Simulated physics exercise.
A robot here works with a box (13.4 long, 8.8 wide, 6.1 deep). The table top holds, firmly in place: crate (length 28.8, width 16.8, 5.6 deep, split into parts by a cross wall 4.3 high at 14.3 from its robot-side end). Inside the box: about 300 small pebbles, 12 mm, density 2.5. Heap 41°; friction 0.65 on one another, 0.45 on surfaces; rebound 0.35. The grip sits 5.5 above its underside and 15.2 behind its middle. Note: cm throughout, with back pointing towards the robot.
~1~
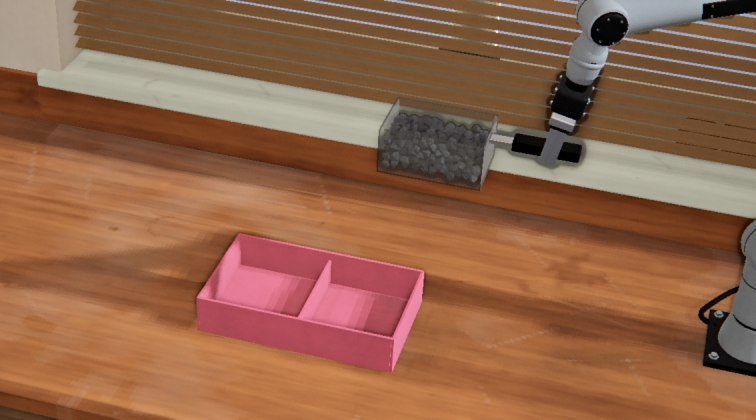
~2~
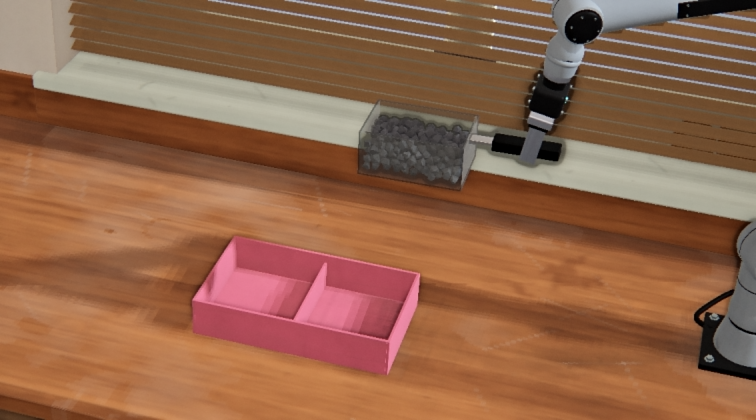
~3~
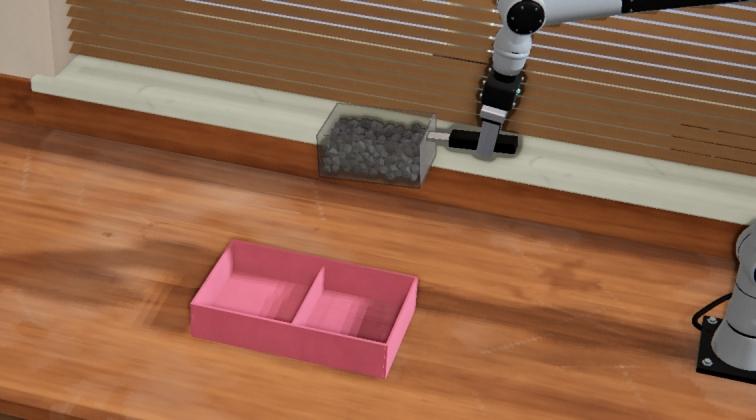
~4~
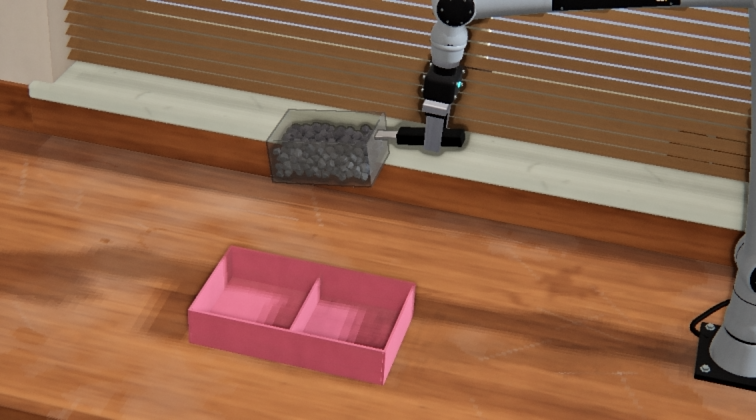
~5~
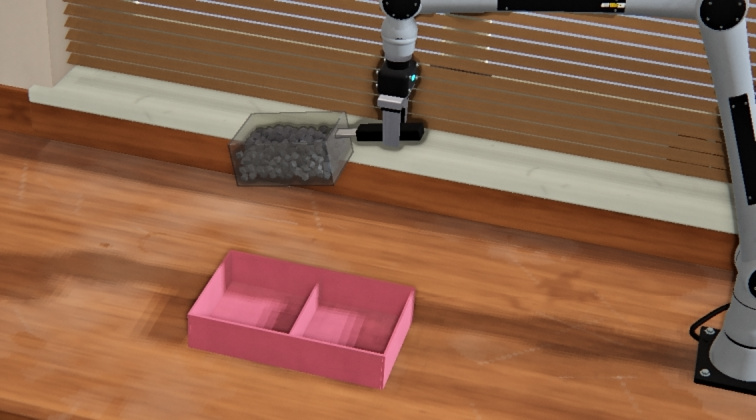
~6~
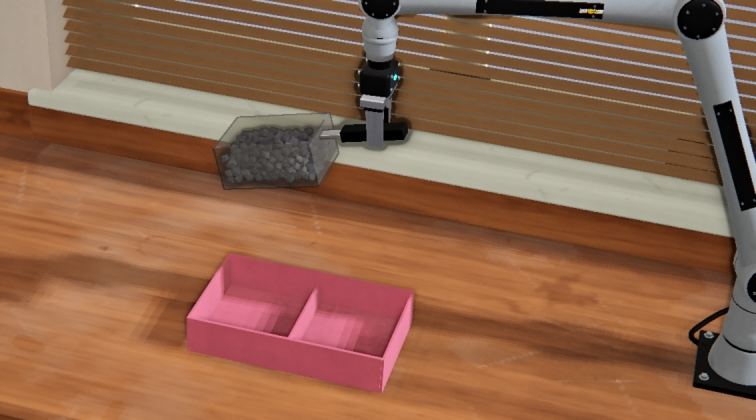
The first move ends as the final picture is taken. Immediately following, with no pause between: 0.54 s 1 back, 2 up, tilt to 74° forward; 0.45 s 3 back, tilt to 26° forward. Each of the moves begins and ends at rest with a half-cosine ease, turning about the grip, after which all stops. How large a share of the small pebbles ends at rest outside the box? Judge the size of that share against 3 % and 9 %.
The share is below 3 %.
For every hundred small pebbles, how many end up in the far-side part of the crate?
0 per cent, give or take.
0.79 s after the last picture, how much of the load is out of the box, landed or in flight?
My estimate is roughly 0 % gone.
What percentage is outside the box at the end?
Some 0 percent.
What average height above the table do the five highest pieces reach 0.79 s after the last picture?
About 30 cm above the table.
Then, 0.40 s after the last picture, tilted 64° forward, highest piece 30 above the table; 302 in the box.
Then, 0.79 s after the last picture, tilted 46° forward, highest piece 31 above the table; 302 in the box.
Then, 1.19 s after the last picture, tilted 26° forward, highest piece 34 above the table; 302 in the box.
Then, 2.24 s after the last picture, tilted 26° forward, highest piece 34 above the table; 302 in the box.
Final count, 302 in the box. That is 0 % outside the box.
